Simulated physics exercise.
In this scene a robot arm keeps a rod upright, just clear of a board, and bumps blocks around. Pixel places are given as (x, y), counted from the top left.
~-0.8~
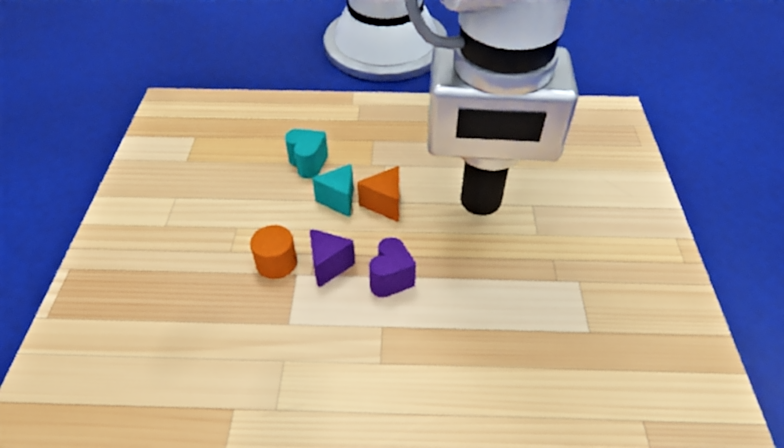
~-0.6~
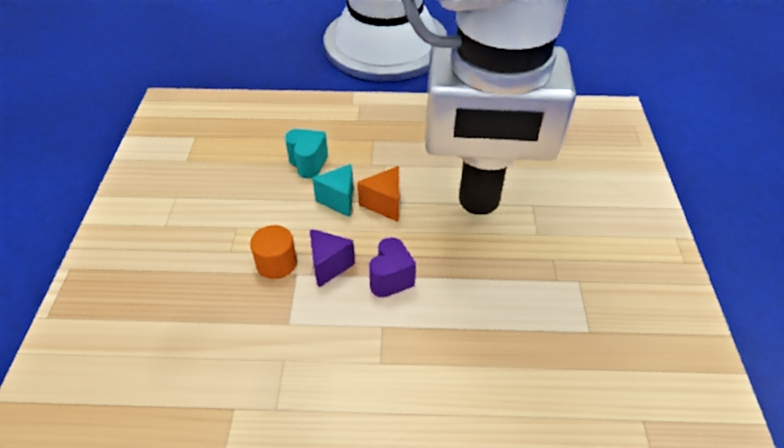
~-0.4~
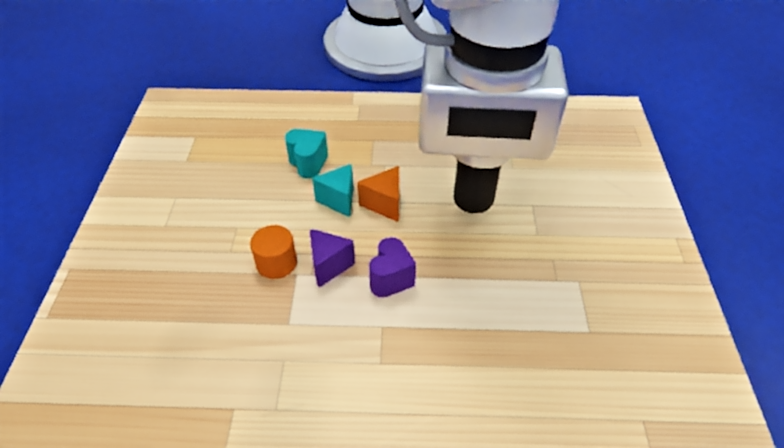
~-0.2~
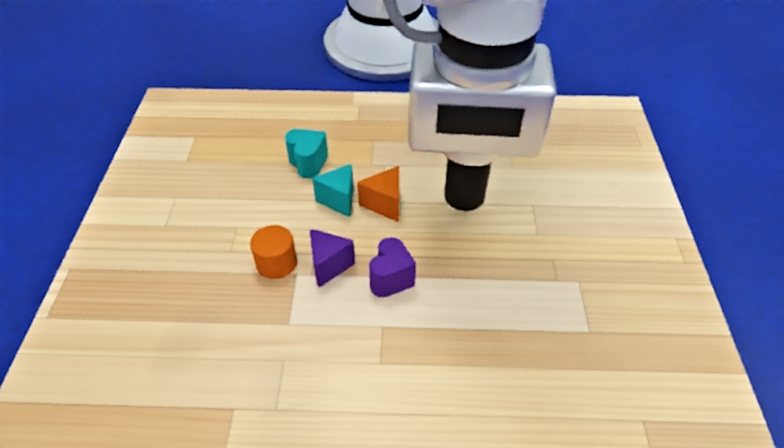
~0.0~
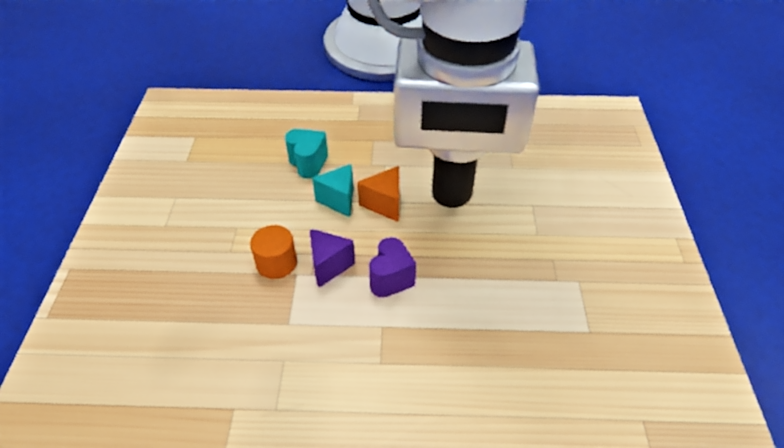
On a wooden board, a robot arm's black rod sliding slowly left towards six still orange, turquoise and purple blocks.
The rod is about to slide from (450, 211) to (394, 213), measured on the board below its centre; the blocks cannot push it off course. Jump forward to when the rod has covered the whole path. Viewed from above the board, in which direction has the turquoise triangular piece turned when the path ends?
The block spins anticlockwise.
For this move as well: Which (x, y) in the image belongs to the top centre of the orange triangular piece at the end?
I think it will end close to (364, 178).
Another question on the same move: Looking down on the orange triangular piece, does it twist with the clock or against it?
Rotation: Clockwise.
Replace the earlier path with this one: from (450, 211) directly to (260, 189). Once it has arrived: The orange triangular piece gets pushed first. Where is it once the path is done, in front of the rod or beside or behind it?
The rod still pushes it.
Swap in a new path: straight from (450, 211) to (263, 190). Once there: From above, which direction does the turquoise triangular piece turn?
Seen from above, its turn is clockwise.
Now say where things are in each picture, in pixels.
The first picture shows rod tip (481, 202); block tops, turquoise triangular piece (337, 178); orange triangular piece (385, 182); purple heart (391, 257).
The second picture shows rod (479, 201); blocks unchanged.
The third picture shows rod (473, 200); blocks unchanged.
The fourth picture shows rod (464, 198); blocks unchanged.
The fifth picture shows rod (452, 195); turquoise triangular piece (337, 178); orange triangular piece (385, 182); purple heart (391, 257).
What follows on the original path. Halfway along, rod (422, 196); nothing pushed yet.
At the end, rod (395, 197); turquoise triangular piece (330, 175), turned 20° anticlockwise; orange triangular piece (364, 178), turned 35° clockwise; purple heart in place.
